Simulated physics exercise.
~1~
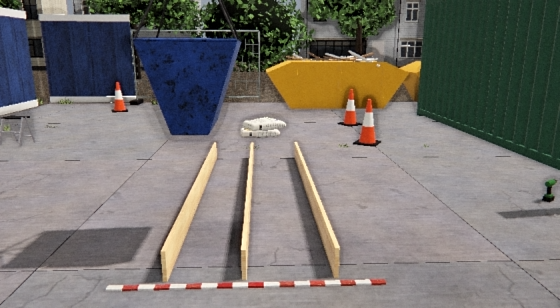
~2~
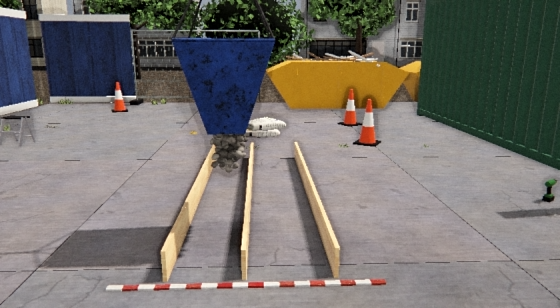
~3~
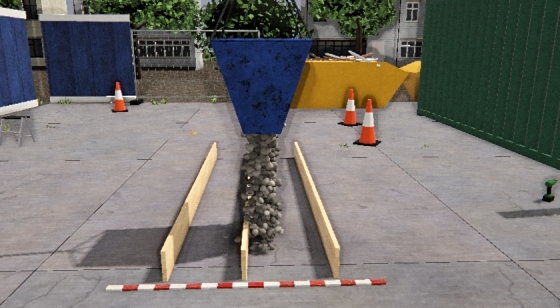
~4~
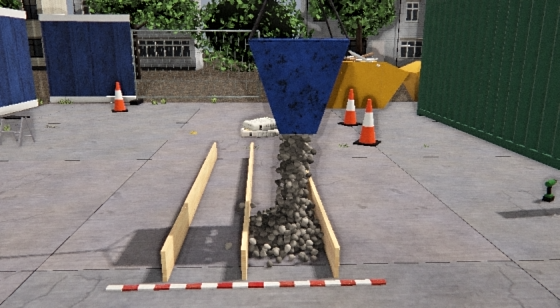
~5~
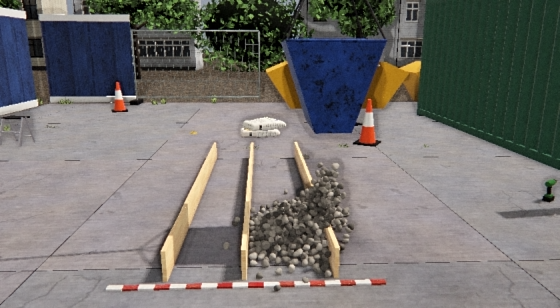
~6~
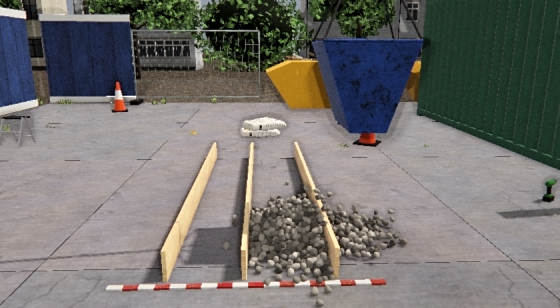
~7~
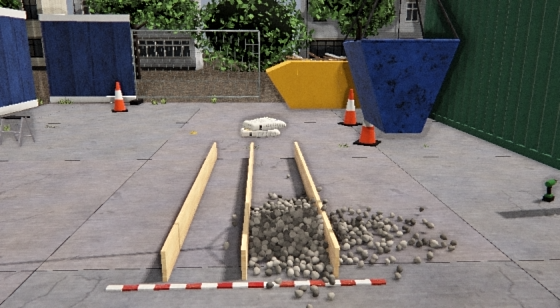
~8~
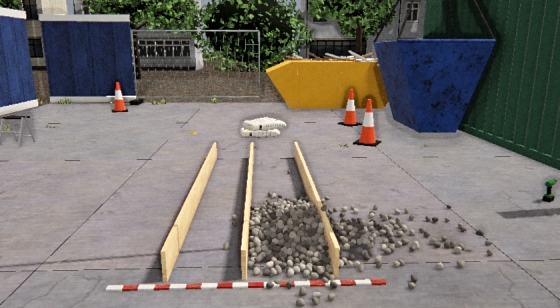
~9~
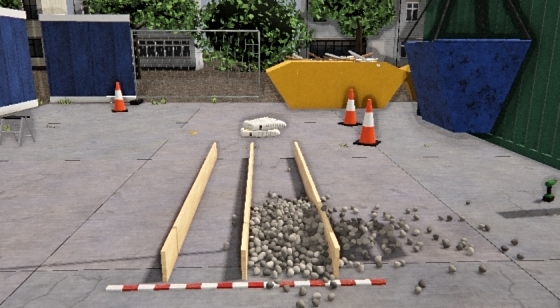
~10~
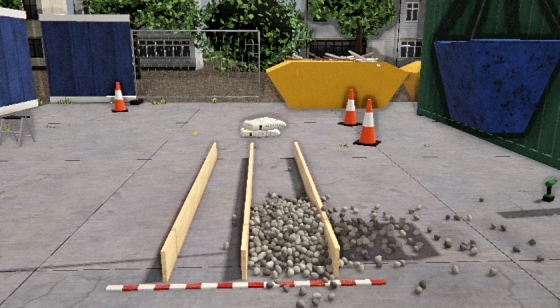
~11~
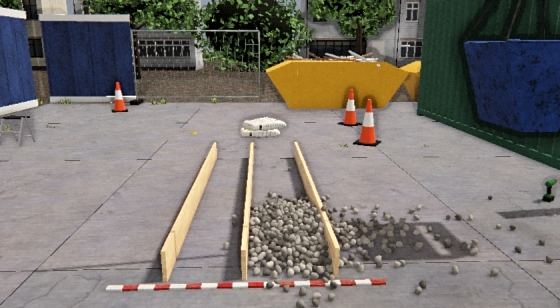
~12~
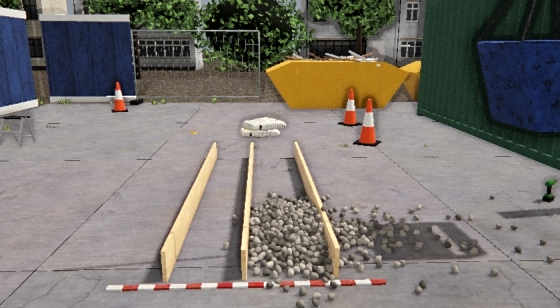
A dark blue skip hangs over a grey paved yard, seen from the front and slightly above, with three pale wooden planks marking two bays behind a red and white striped pole. Orange cones, a yellow skip and a green container stand behind and to the right. The blue skip travels rightwards, and grey rounded stones pour from its bottom, mostly into the right bay. Some spill past the right-hand plank and scatter across the paving while the emptied skip moves on to the right edge. Most stones finally lie in the right bay, fewer beyond it, with the left bay looking empty.
